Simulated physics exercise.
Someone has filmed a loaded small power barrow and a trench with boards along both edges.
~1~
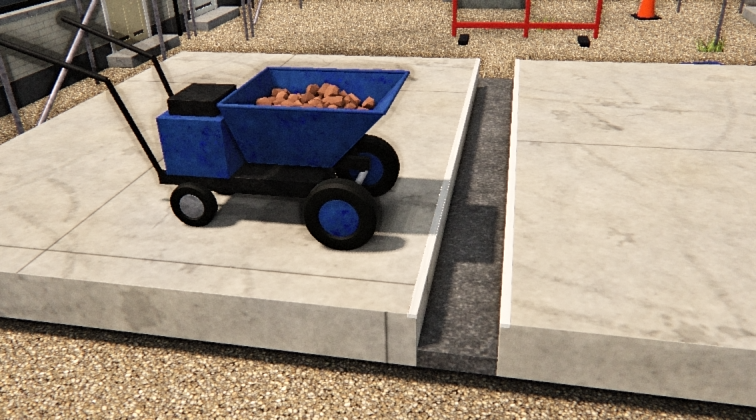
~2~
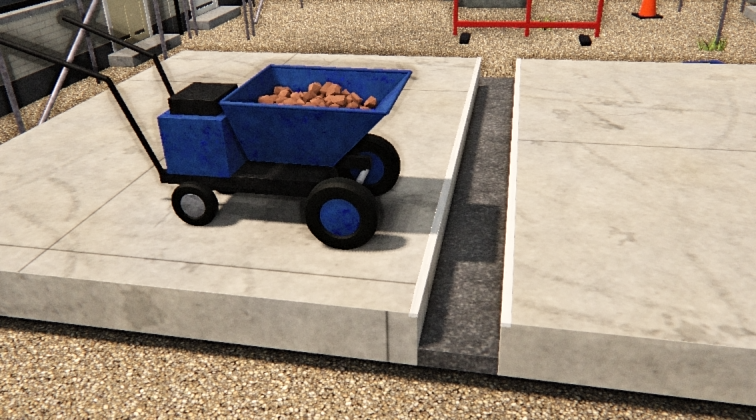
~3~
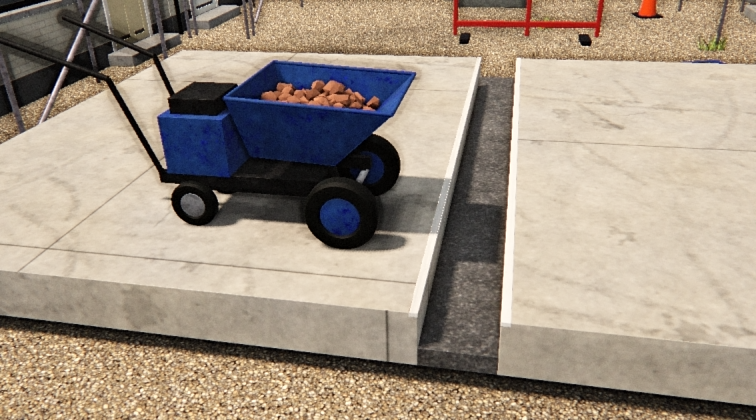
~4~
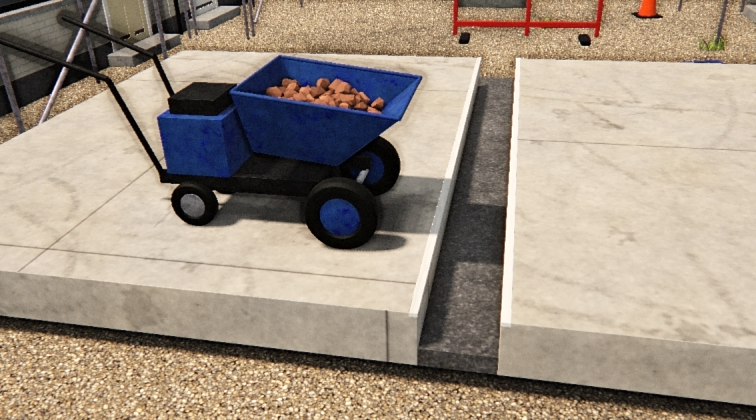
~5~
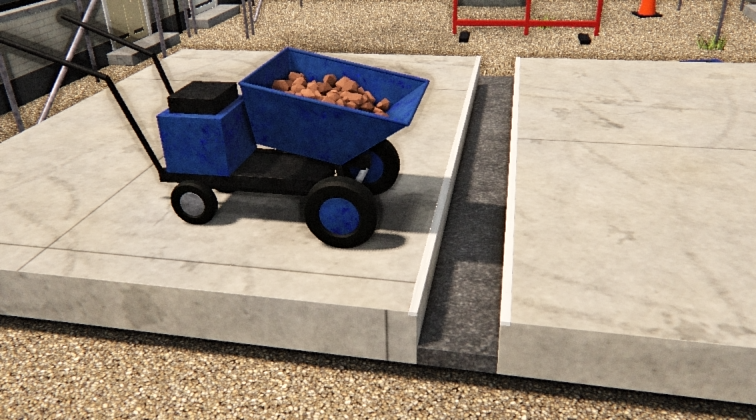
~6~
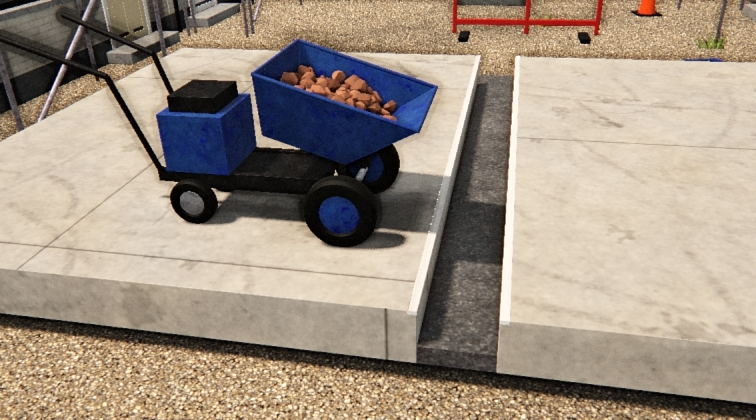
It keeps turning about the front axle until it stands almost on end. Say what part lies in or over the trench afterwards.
Between the edges lies over half of the load.
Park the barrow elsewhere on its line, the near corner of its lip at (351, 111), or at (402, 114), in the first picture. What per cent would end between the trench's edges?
Near 90 % and 50 %.
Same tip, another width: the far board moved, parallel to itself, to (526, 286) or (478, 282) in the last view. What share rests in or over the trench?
Roughly 90 per cent, and 30 per cent.
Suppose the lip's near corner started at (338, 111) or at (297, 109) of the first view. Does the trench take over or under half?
In turn: More than half; not half.
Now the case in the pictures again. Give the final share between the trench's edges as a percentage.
About 85 per cent.
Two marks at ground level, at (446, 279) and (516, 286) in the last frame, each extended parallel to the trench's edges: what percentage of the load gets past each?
About 80 and 10 per cent.
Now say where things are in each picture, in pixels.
In the first frame, lip of the skip (384, 113), level; top of the load (308, 112), lumps of rubble; first edge of the trench (421, 280); far edge (507, 287), the trench over half as wide as the skip, and about half as deep as wide.
In the second frame, lip of the skip (387, 113), level; top of the load (310, 110).
In the third frame, lip of the skip (392, 115), tipped barely; top of the load (301, 97).
In the fourth frame, lip of the skip (399, 119), tipped a little; top of the load (306, 95).
In the fifth frame, lip of the skip (408, 124), tipped a little; top of the load (302, 102).
In the sixth frame, lip of the skip (418, 131), tipped clearly; top of the load (309, 85); first edge of the trench (421, 276); far edge (507, 284).
Just after the last frame, skip tipped steeply; every one in the skip.
A moment on, skip tipped right over; the larger part in the skip; roughly a quarter in or heaped over the trench; just a few beyond it; just a few falling.
Further on, skip tipped right over; about a tenth in the skip; the larger part in or heaped over the trench; about a tenth beyond it.
When it is over, skip tipped right over; about a tenth in the skip; the larger part in or heaped over the trench; about a tenth beyond it.
